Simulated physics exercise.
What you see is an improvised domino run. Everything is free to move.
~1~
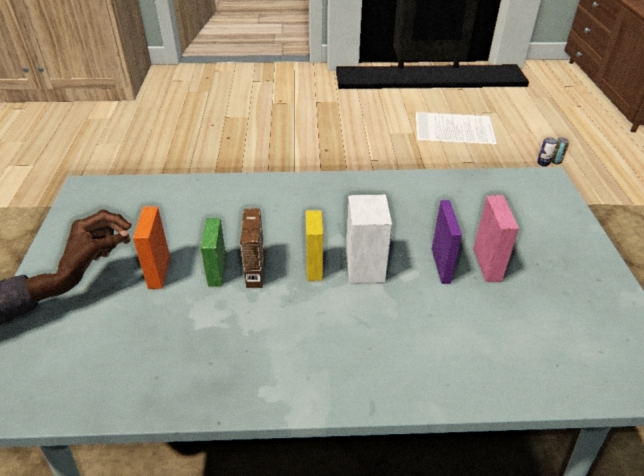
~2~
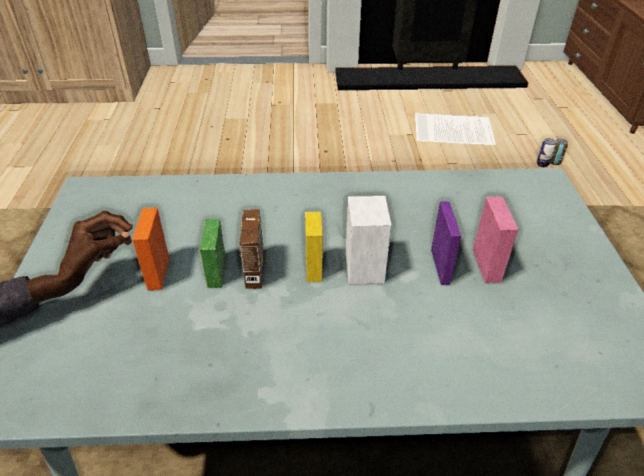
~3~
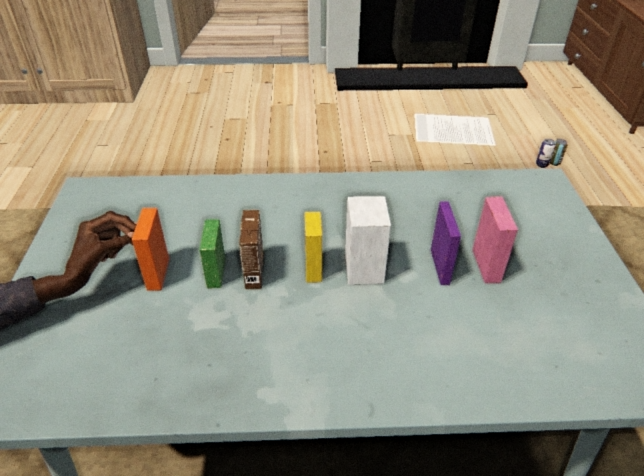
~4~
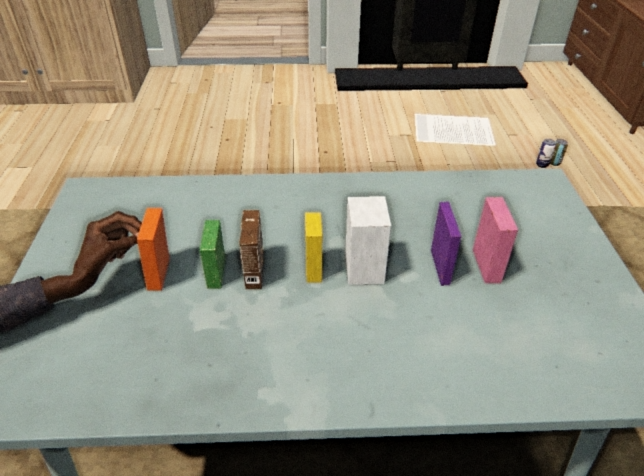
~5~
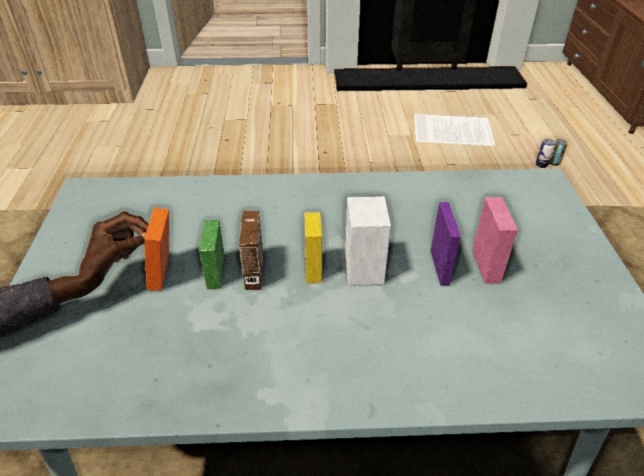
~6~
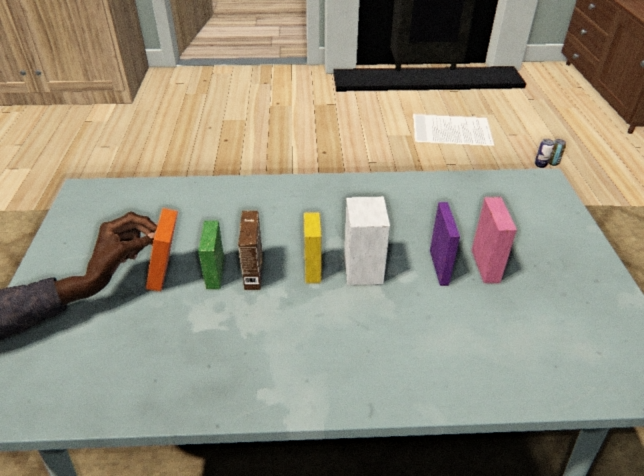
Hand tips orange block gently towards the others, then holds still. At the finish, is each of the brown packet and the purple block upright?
Brown packet: No; purple block: Yes.
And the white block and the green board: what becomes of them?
The white block remains standing; the green board goes down.
Then, 0.20 s on from there, orange block 49° over; green board turned 10° from how it was put.
Then, 0.30 s on from there, orange block 65° over; brown packet turned 13° from how it was put near (259, 250); green board turned 36° from how it was put.
Then, 0.40 s on from there, orange block 73° over; brown packet turned 49° from how it was put near (280, 253); green board turned 59° from how it was put; yellow block turned 9° from how it was put.
Then, 0.50 s on from there, orange block 74° over; brown packet turned 63° from how it was put near (286, 256); green board turned 64° from how it was put; yellow block turned 25° from how it was put.
In the end, toppled on the table, brown packet and green board; left askew, yellow block; the other 2 unmoved. At the end, from the last picture's camera, brown packet near (286, 256), purple block near (444, 244).
